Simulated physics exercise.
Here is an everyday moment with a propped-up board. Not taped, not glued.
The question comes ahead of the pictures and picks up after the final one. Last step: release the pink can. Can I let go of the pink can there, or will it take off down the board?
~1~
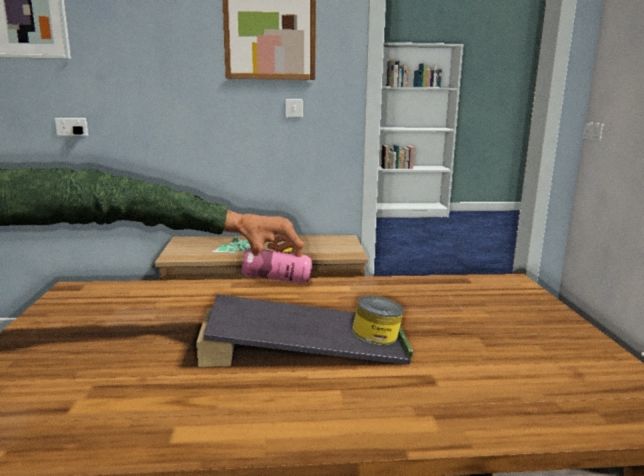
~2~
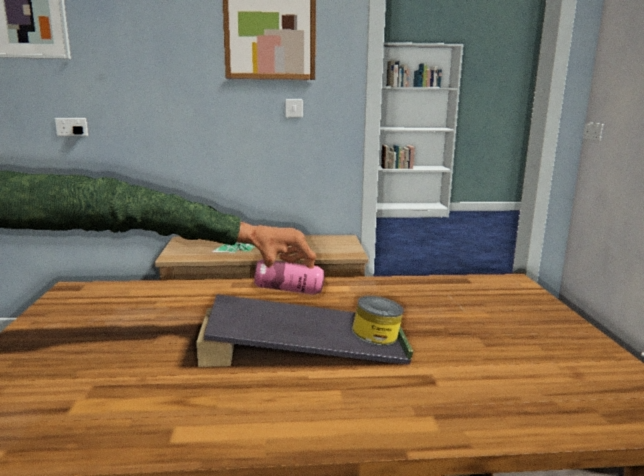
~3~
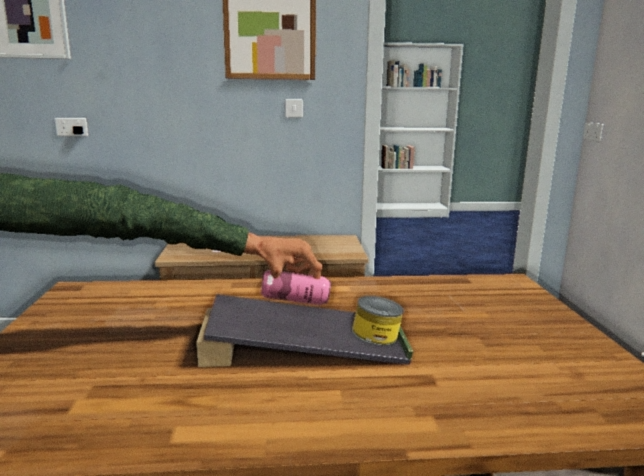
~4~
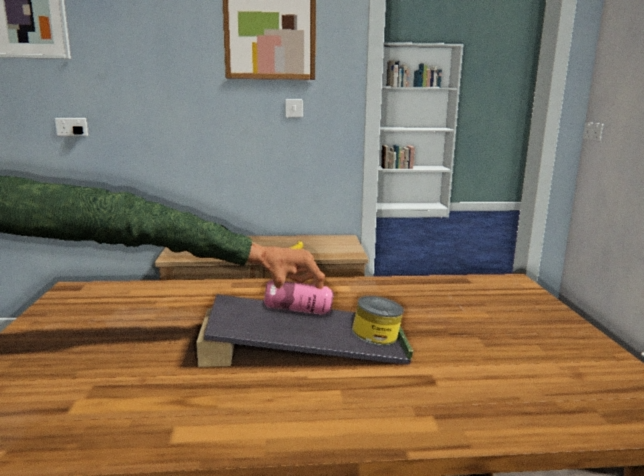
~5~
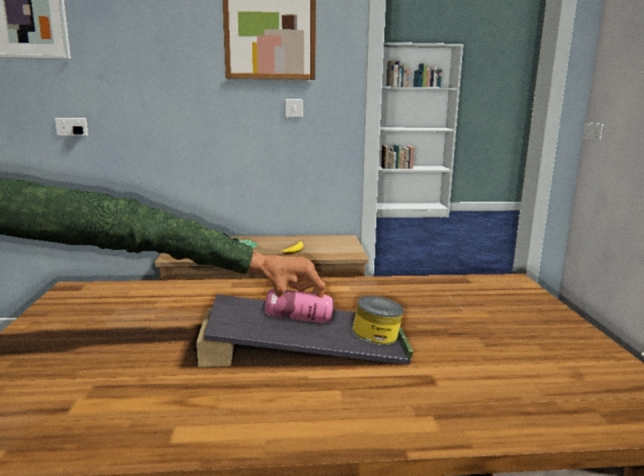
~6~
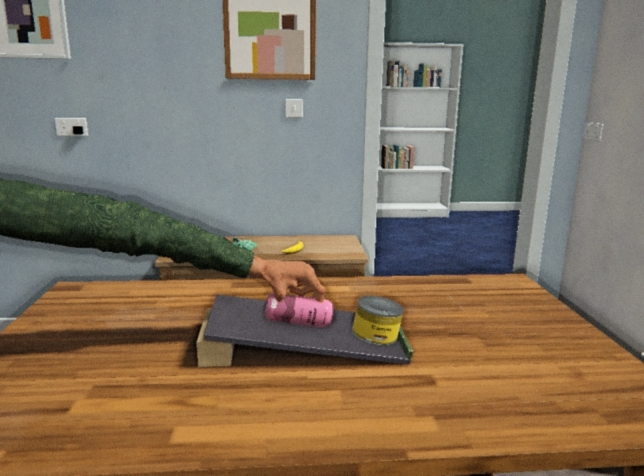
You can, it stays put.
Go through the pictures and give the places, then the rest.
In the first frame, coming down; pink can (277, 266); yellow tub (377, 320).
In the second frame, coming down; pink can (289, 277); yellow tub (377, 320).
In the third frame, coming down; pink can (296, 287); yellow tub (377, 320).
In the fourth frame, coming down; pink can (298, 297); yellow tub (377, 320).
In the fifth frame, coming down; pink can (299, 306); yellow tub (377, 320).
In the sixth frame, in place under the hand; pink can (299, 310); yellow tub (377, 320).
Then, 0.30 s later than the last frame, all is still.
Then, 0.70 s later than the last frame, pink can resting near (300, 311).
When it is over, both as before. End places, in pixels of the last picture, pink can near (300, 311). The pink can keeps its place.
